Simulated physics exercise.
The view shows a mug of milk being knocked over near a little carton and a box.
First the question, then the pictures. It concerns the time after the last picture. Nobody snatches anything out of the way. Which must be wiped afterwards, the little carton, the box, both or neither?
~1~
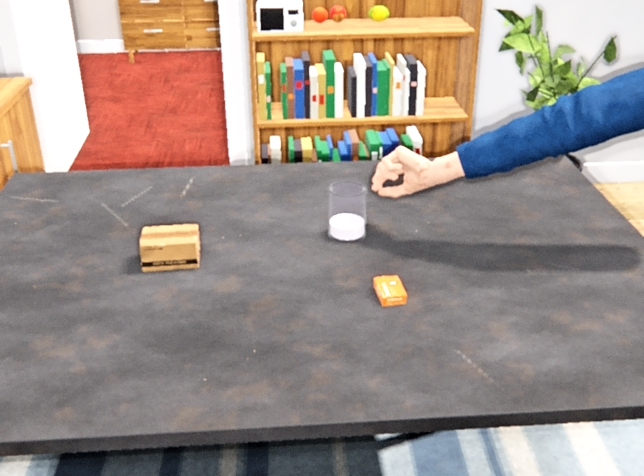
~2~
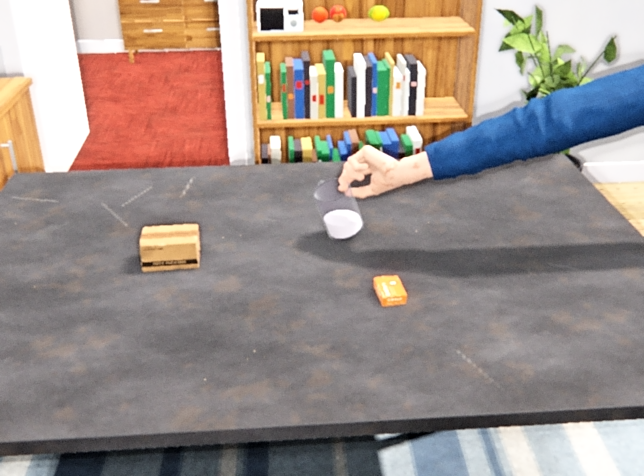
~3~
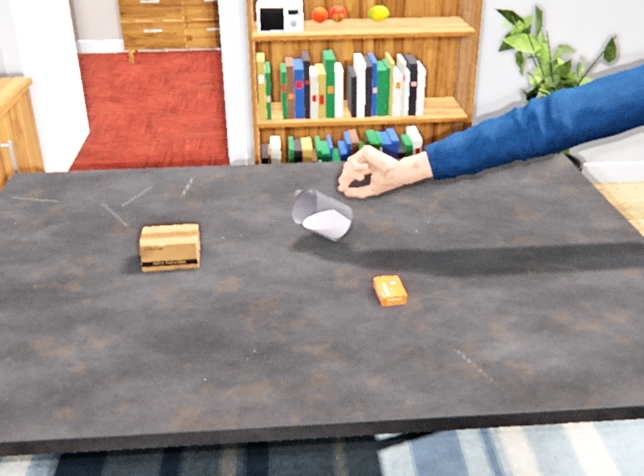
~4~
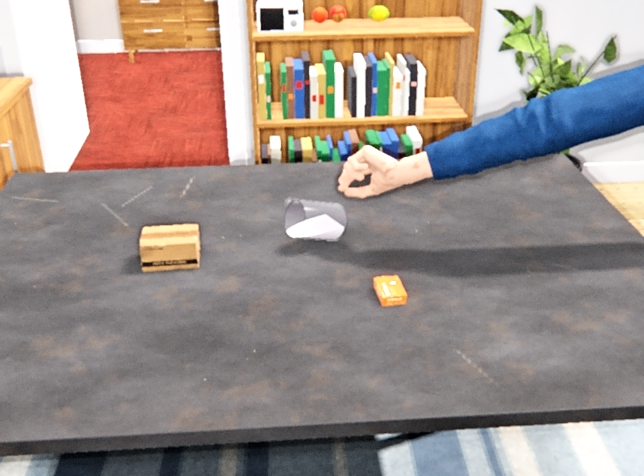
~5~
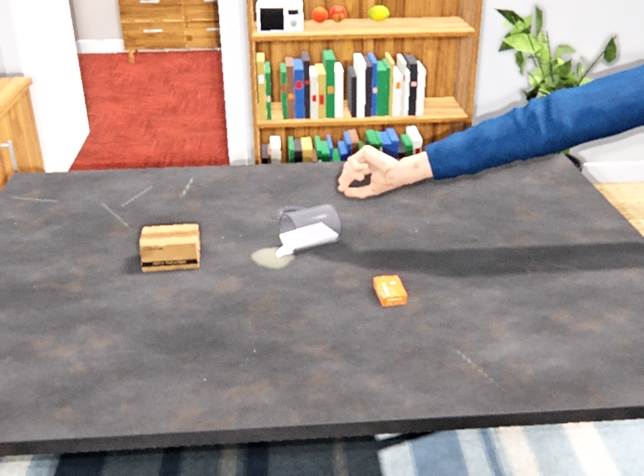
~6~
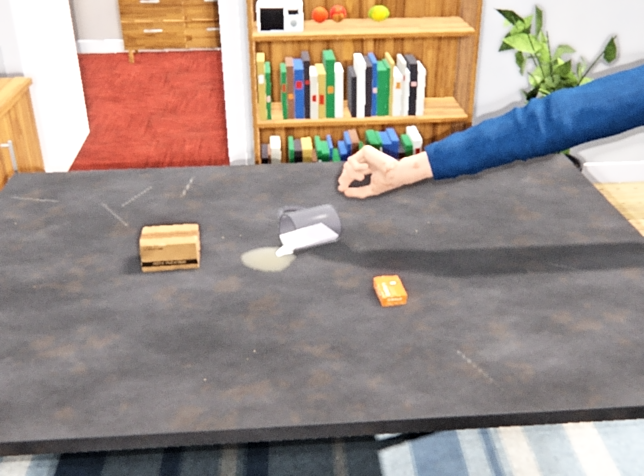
Well, the little carton avoids the spill while the box catches the spill.
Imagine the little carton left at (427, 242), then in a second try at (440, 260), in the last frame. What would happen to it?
Where first placed it is not touched, where next placed it is not touched.
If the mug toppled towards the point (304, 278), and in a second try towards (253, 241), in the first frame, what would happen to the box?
The first time it avoids the spill, and the next time it is hit by the spill.
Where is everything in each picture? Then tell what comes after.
It stands upright; mug (347, 210) about a quarter full; little carton (390, 286); box (169, 234), in the first picture.
Pushed off balance; mug (338, 209) tipped 20°, in the second picture.
It is falling; mug (322, 214) tipped 55°; box (169, 234), in the third picture.
It is falling; mug (315, 220) tipped 70°; little carton (390, 286), in the fourth picture.
It is down; mug (309, 228) tipped 85°; a puddle starts at (273, 257), in the fifth picture.
It is down; mug (309, 228) tipped 85°; a puddle starts at (269, 259); little carton (390, 286); box (169, 234), in the sixth picture.
Shortly, the puddle covers about as much as a plate; the little carton is still dry; the box is soaking at its edge.
At the finish, the puddle covers about as much as a plate; the little carton is still dry; the box is soaking at its edge.
